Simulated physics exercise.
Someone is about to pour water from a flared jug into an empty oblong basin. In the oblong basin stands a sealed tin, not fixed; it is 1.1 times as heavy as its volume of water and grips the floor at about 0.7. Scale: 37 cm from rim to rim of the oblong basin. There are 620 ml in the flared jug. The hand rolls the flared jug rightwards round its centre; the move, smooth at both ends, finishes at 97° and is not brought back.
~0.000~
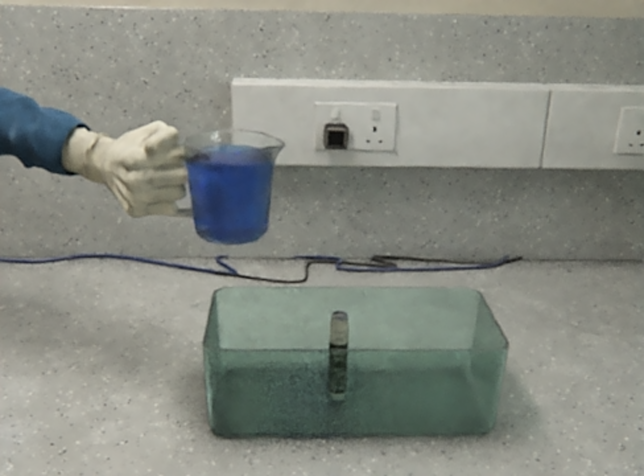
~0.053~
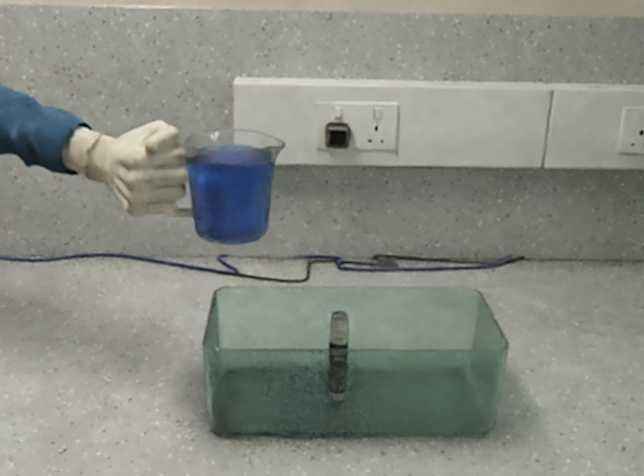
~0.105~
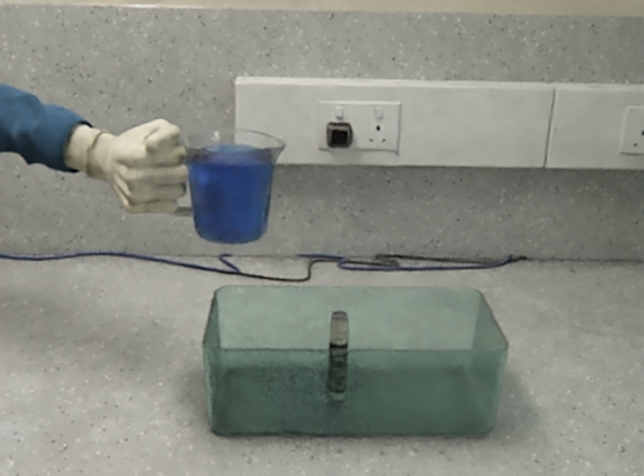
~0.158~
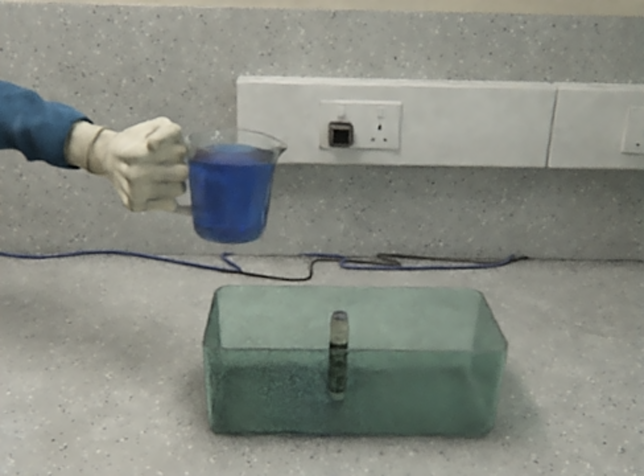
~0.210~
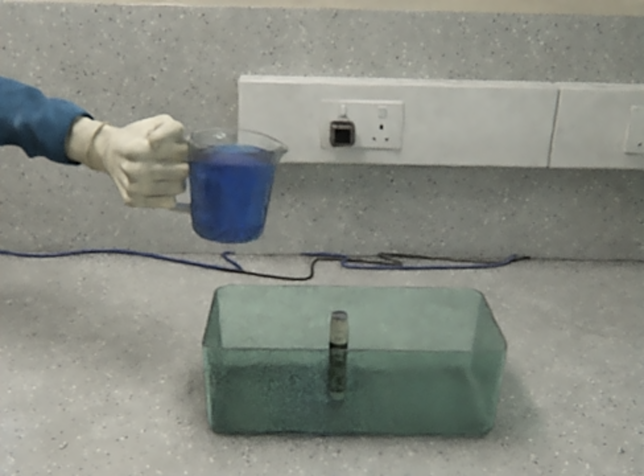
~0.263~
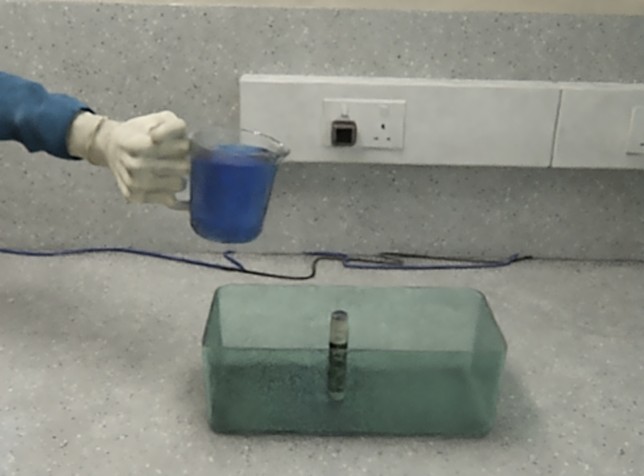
A gloved hand held a clear jug of blue liquid above and behind a greenish oblong basin with a small upright cylinder, then slowly tilted the jug slightly to the right.
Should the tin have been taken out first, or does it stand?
It topples.
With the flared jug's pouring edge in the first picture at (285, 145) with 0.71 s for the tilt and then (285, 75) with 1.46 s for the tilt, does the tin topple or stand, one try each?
First it topples; then it stays up.
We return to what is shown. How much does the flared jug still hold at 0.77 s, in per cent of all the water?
About 86 per cent.
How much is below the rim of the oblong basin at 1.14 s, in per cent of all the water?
Some 40 per cent.
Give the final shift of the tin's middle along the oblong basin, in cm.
Some 8.0 cm.
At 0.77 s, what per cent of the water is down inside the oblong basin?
About 2 per cent.
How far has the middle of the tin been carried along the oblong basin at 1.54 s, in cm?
Some 2 cm.
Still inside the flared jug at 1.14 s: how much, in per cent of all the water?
Near 36 in a hundred.
Then, 0.77 s in, the tilt is 53° and 85 per cent is still to pour; the tin stands where it began.
Then, 1.14 s in, the tilt is 86° and 37 per cent is still to pour; the tin stands where it began.
Then, 1.54 s in, the tilt is 97° and 4 per cent is still to pour; the tin leans 20°.
Then, 1.96 s in, the tilt is 97° and 0 per cent is still to pour; the tin lies on its side.
Finally, the tin lies on its side.
